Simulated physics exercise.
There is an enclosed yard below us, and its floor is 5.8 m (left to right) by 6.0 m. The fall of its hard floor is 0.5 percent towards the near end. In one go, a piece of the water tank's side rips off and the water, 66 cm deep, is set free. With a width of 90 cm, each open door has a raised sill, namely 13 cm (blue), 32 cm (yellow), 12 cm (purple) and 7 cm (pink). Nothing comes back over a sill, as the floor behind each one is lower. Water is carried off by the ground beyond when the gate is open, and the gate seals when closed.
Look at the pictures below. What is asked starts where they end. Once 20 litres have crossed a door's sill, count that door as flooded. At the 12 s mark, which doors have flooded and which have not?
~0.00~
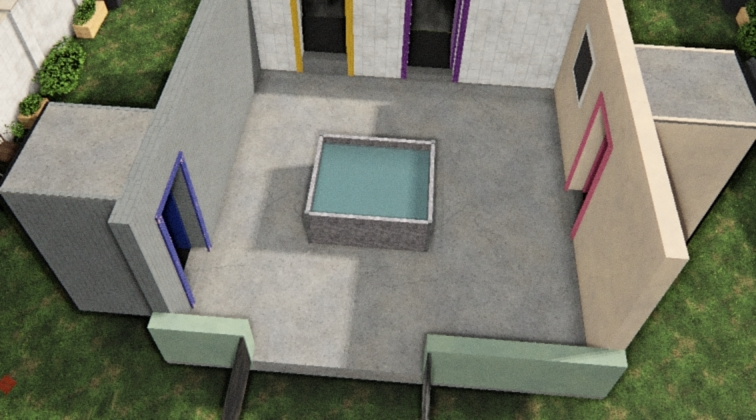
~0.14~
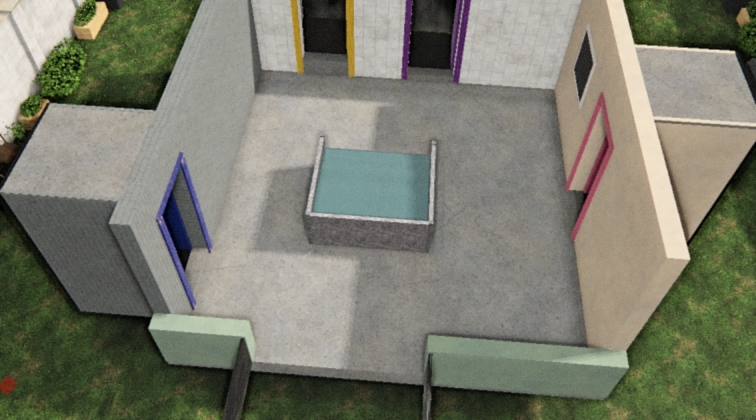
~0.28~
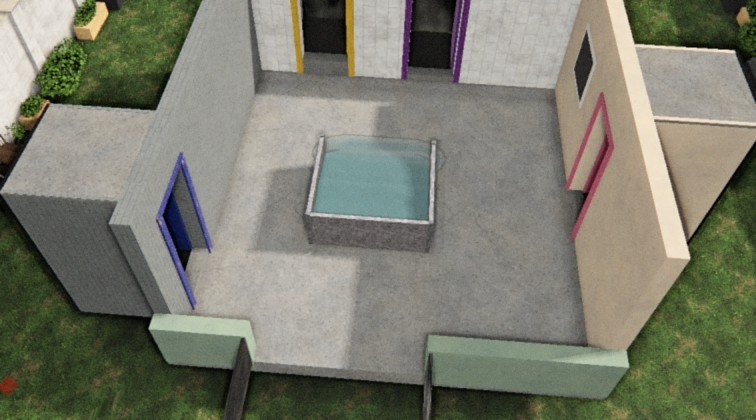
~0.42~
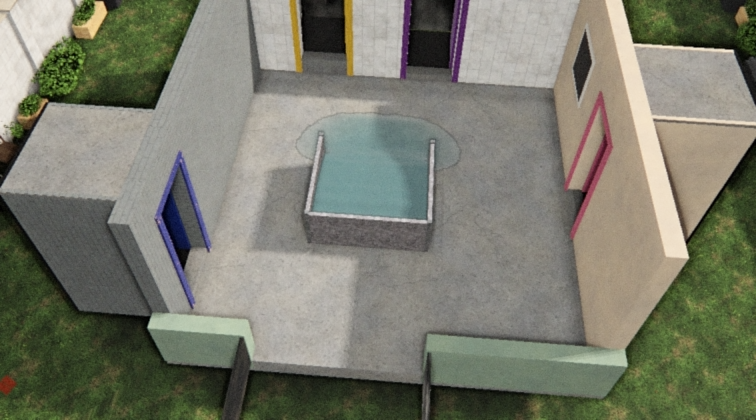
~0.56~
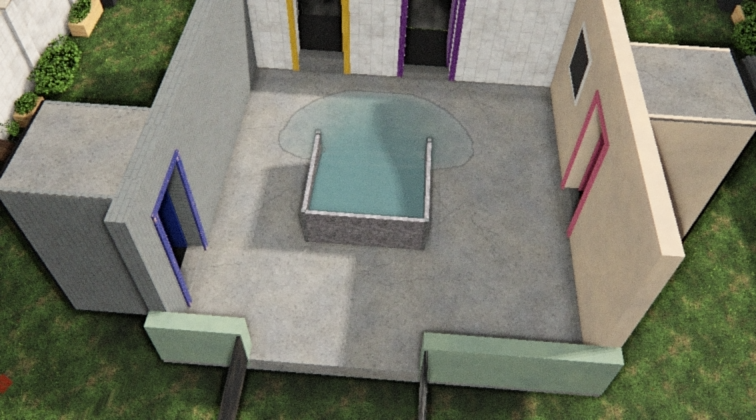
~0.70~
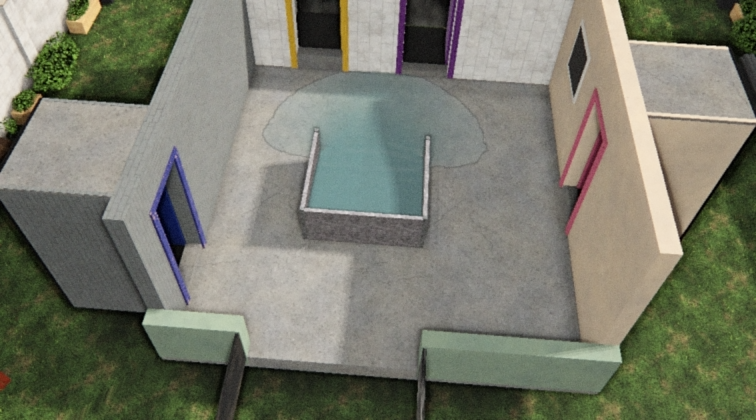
The blue door has not; the yellow door has not; the purple door has flooded; the pink door has not.
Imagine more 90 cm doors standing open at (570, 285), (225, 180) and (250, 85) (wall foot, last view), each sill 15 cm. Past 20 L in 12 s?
Result in order - not enough, not enough, more than that.
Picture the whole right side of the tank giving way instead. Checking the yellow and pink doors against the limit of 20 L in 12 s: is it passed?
The yellow door comes out less than that and the pink door more than that.
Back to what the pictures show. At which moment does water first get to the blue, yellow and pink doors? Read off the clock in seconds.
Blue = 3.6 s, yellow = 0.8 s, pink = 3.2 s.
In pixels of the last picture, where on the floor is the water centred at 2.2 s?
Its balance point lies near (370, 127).
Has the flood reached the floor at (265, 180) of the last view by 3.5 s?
By then the spot is drenched.
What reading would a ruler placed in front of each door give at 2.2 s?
Depths: Blue door 0 cm, yellow door 23 cm, purple door 26 cm, pink door 0 cm.
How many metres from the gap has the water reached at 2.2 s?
Around 4.0 metres.
After 1.4 s water covers 30 % of the floor and is deepest (38 cm) near (373, 78); blue door not reached, yellow door 27 cm at the sill, 0 L in, purple door 30 cm at the sill, 41 L in, pink door not reached.
After 2.2 s water covers 30 % of the floor and is deepest (38 cm) near (255, 70); blue door not reached, yellow door 23 cm at the sill, 0 L in, purple door 26 cm at the sill, 115 L in, pink door not reached.
After 3.5 s water covers 50 % of the floor and is deepest (22 cm) near (548, 91); blue door not reached, yellow door 16 cm at the sill, 0 L in, purple door 14 cm at the sill, 158 L in, pink door 4 cm at the sill, 0 L in.
After 7.0 s water covers 90 % of the floor and is deepest (11 cm) near (179, 335); blue door 6 cm at the sill, 0 L in, yellow door 5 cm at the sill, 0 L in, purple door 5 cm at the sill, 161 L in, pink door 5 cm at the sill, 0 L in.
After 12.0 s water covers 95 % of the floor and is deepest (8 cm) near (532, 363); blue door 7 cm at the sill, 0 L in, yellow door 2 cm at the sill, 0 L in, purple door 3 cm at the sill, 162 L in, pink door 3 cm at the sill, 0 L in.
